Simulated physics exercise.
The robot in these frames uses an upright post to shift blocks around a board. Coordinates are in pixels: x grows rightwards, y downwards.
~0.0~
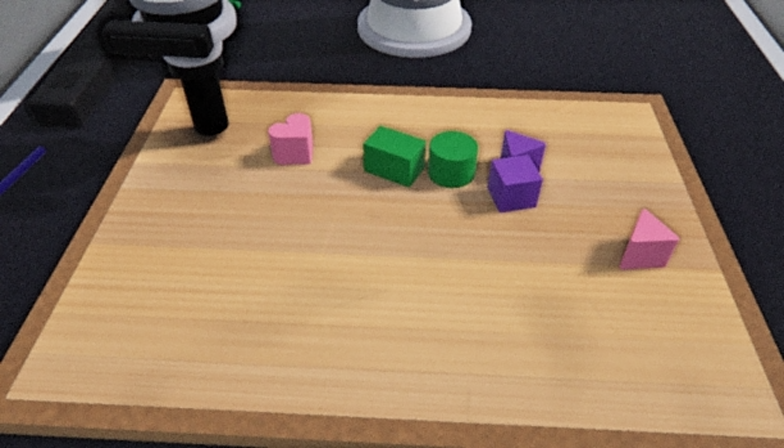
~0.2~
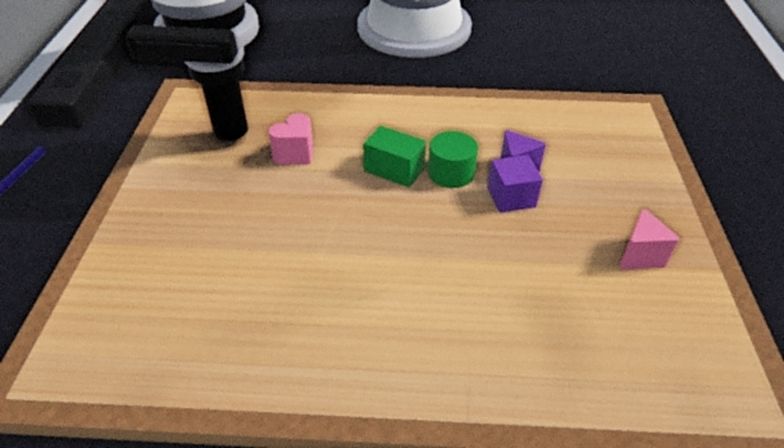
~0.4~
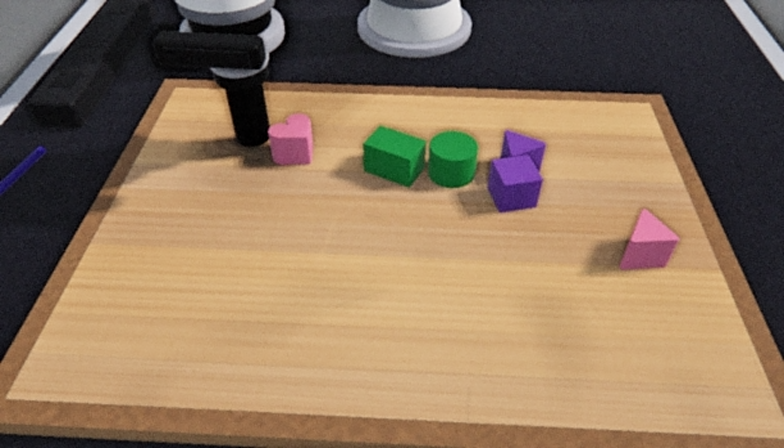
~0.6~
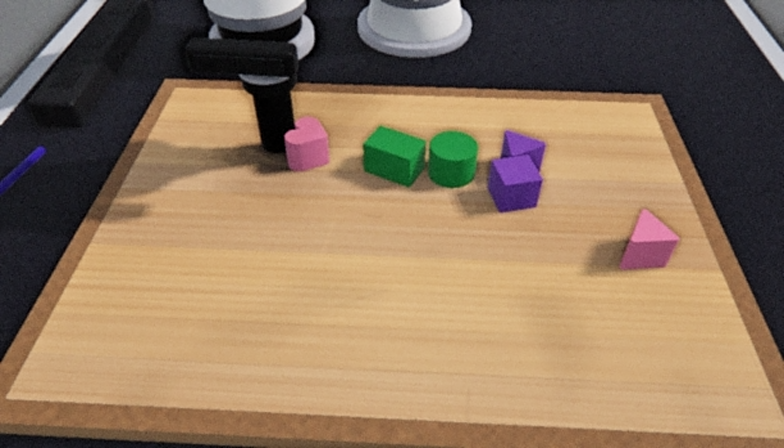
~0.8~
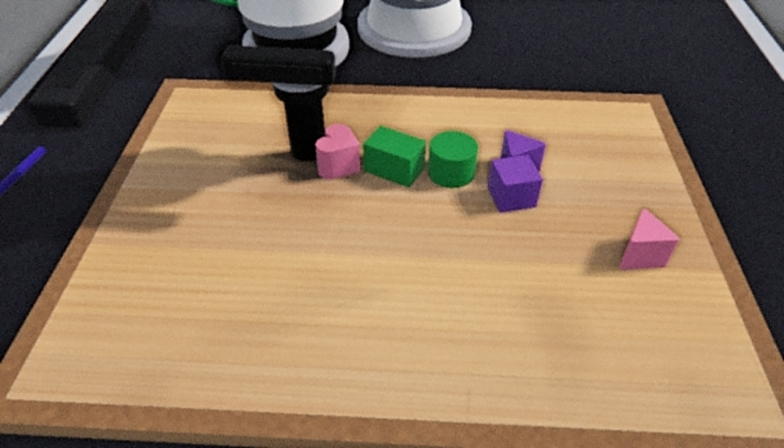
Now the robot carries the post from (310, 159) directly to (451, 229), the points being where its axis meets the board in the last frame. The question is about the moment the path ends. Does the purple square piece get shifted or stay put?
It is not moved.
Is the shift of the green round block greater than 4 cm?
Going by the path, yes.
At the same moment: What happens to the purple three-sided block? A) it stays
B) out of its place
Letter B.
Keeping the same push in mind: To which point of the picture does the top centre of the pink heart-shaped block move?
It should be at (490, 197) by then.
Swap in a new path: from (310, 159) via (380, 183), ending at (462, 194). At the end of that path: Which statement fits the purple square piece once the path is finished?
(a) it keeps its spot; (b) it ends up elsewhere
The answer is b.
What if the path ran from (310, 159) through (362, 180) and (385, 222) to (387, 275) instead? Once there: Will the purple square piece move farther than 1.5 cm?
I believe not.
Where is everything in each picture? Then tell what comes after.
In the first frame, post tip at (212, 126); block tops, pink heart-shaped block at (292, 127); green rectangular block at (395, 142); green round block at (454, 145); purple square piece at (517, 169); purple three-sided block at (521, 142).
In the second frame, post at (231, 131); blocks unchanged.
In the third frame, post at (254, 136); blocks unchanged.
In the fourth frame, post at (279, 143); pink heart-shaped block at (306, 130).
In the fifth frame, post at (309, 151); pink heart-shaped block at (337, 138); green rectangular block at (395, 142); green round block at (454, 145); purple square piece at (517, 169); purple three-sided block at (521, 142).
What follows on the original path. One third of the way, post at (353, 173); pink heart-shaped block at (384, 163); green rectangular block at (424, 150), turned 50° anticlockwise; green round block at (475, 142).
Two thirds of the way, post at (401, 197); pink heart-shaped block at (441, 183), turned 25° anticlockwise; green rectangular block at (464, 156), turned 85° anticlockwise; green round block at (500, 134); purple three-sided block at (539, 139), turned 25° clockwise.
At the end, post at (452, 221); pink heart-shaped block at (490, 197), turned 30° anticlockwise; green rectangular block at (470, 158), turned 95° anticlockwise; green round block at (502, 132); purple square piece in place; purple three-sided block at (540, 139), turned 25° clockwise.
